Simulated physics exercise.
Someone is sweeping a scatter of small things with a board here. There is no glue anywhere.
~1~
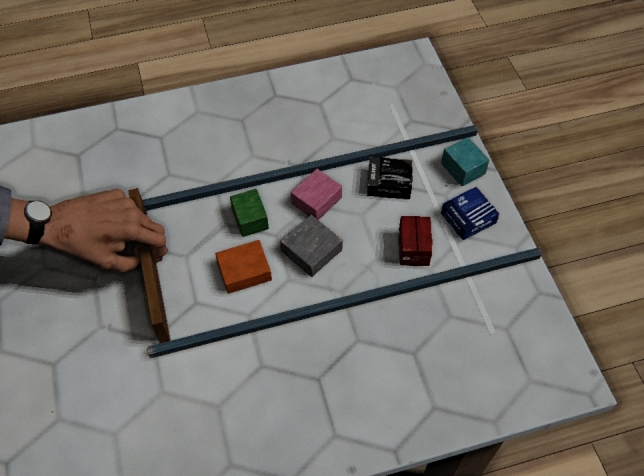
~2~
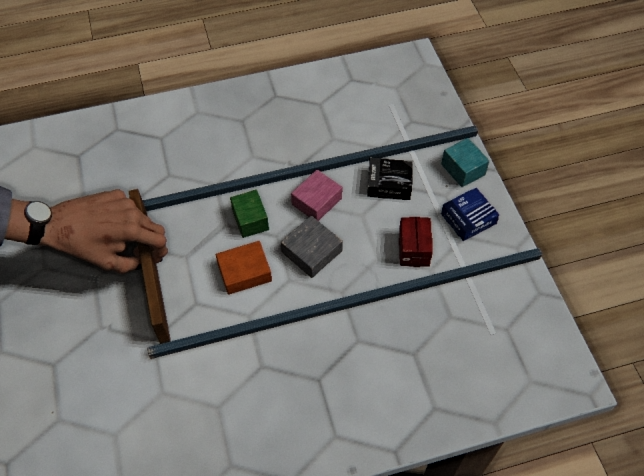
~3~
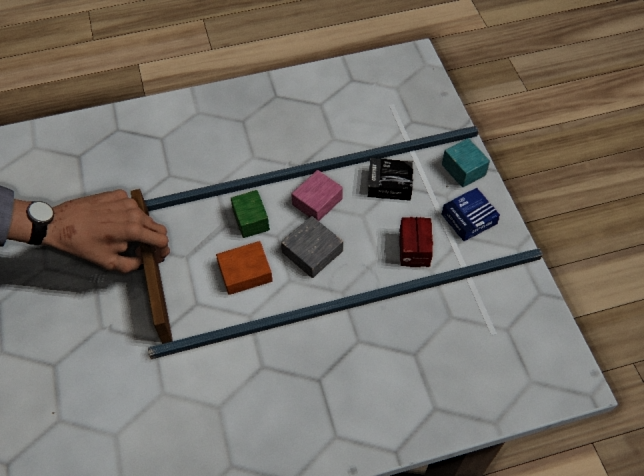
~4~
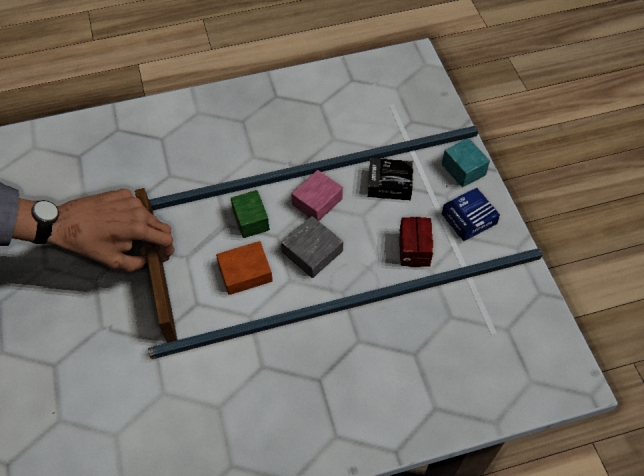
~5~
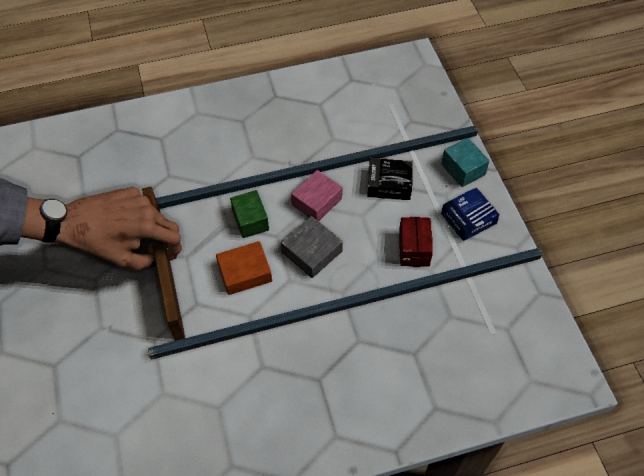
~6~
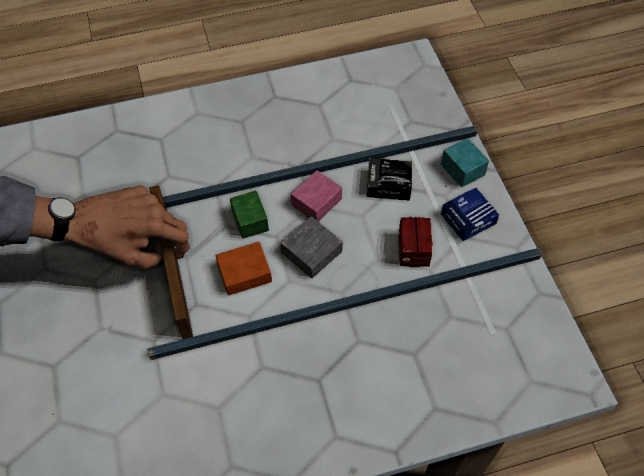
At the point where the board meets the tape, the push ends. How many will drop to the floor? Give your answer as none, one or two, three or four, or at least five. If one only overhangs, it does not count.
The count is three or four.
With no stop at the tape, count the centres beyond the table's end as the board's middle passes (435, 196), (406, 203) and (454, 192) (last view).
First 4, then 2, then 5.
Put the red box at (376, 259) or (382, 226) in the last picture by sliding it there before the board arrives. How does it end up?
The red box stays in place, then drops away.
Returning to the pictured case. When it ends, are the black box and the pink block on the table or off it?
Once it all settles, the black box goes down and the pink block is still there.
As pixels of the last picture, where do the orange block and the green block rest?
The orange block finishes at (466, 215); the green block finishes at (437, 170).
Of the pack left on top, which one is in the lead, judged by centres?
Answer: The grey block.
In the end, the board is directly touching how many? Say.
That makes 2.
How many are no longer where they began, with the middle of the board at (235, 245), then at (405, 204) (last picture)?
At the first spot the count is 2, and at the second it is 8.
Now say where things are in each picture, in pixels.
The first picture shows turquoise block (465, 162); blue box (470, 213); black box (390, 178); board (149, 264); tape (437, 207).
The second picture shows blue box (470, 214); pink block (317, 196).
The third picture shows black box (390, 179); red box (416, 242).
The fourth picture shows turquoise block (466, 162); orange block (244, 268).
The fifth picture shows blue box (470, 214); board (163, 262).
The sixth picture shows turquoise block (465, 162); blue box (470, 214); black box (390, 179); board (170, 260); tape (437, 208).
Soon after, none off yet; turquoise block at rest near (465, 162); blue box at rest near (470, 214); black box at rest near (390, 179).
After that, none off yet; turquoise block at rest near (465, 162); blue box at rest near (470, 214); black box displaced a little near (406, 177).
And then, none off yet; turquoise block displaced about its own width near (501, 157); blue box tilting a little near (531, 203); black box displaced well along near (465, 166).
In the end, the number that fall off is three or four; gone, red box, black box, blue box and turquoise block.
